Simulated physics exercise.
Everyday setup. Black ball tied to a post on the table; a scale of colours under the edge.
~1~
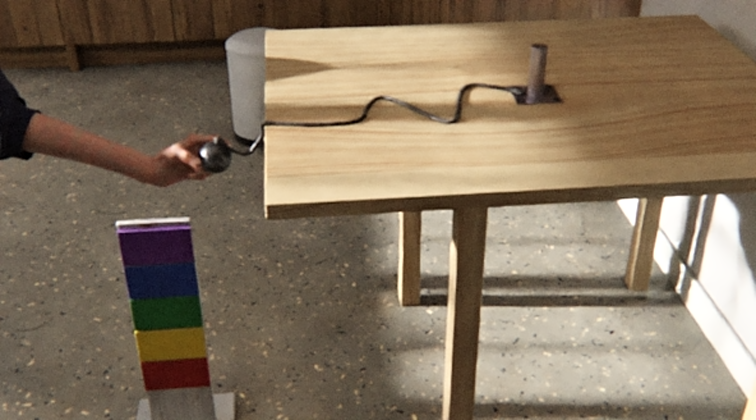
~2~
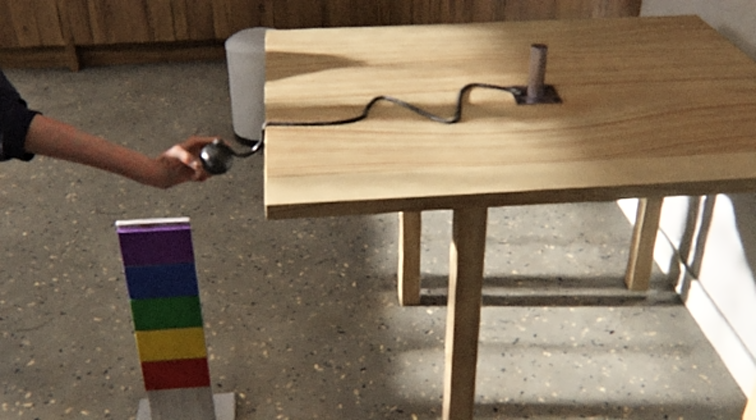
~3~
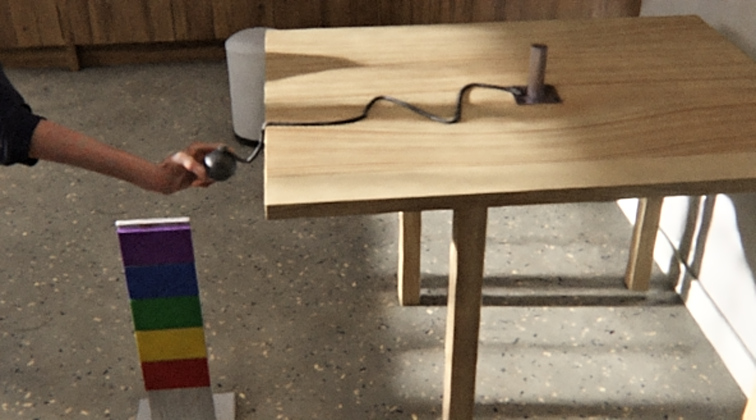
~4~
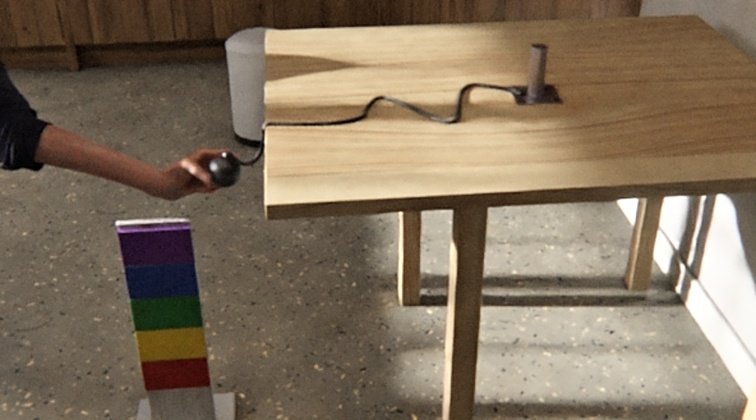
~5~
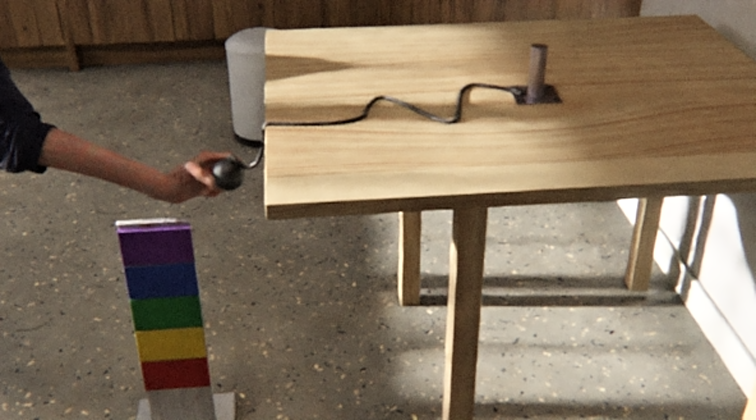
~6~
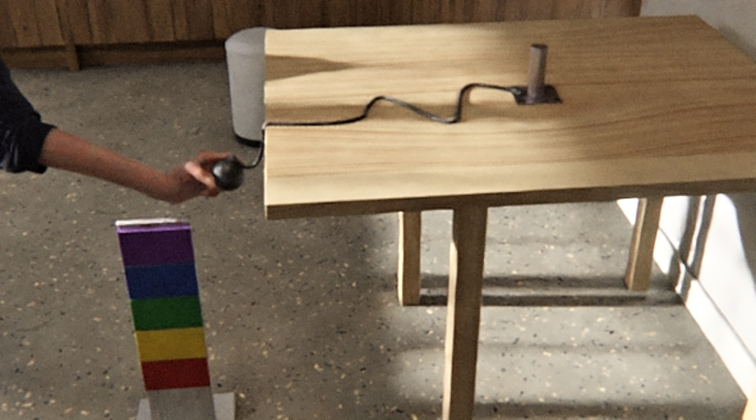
Beside a wooden table, a hand holding a black ball corded to a post moves slightly down and right, then stays still.
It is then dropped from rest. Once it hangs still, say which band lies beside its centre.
It is the green band.
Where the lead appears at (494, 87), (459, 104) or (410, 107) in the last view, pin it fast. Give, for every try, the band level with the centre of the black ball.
Note: Try 1 green; try 2 blue; try 3 purple.
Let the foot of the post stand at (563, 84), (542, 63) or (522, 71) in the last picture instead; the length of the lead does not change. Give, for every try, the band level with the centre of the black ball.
Going case by case, it's blue, blue and finally green.
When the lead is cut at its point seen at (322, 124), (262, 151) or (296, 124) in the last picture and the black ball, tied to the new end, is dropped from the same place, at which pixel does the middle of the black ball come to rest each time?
In order, it comes to rest around (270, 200), (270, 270) and (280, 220).
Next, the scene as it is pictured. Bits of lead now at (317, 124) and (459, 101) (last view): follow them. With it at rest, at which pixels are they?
One ends up around (268, 195), the other around (427, 104).
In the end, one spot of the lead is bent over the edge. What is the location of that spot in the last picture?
It sits at about (370, 104).
Early on, ball near (264, 299); level with green.
Midway, ball near (278, 306); level with green.
Finally, ball near (276, 308); level with green. Its middle rests at the green band.
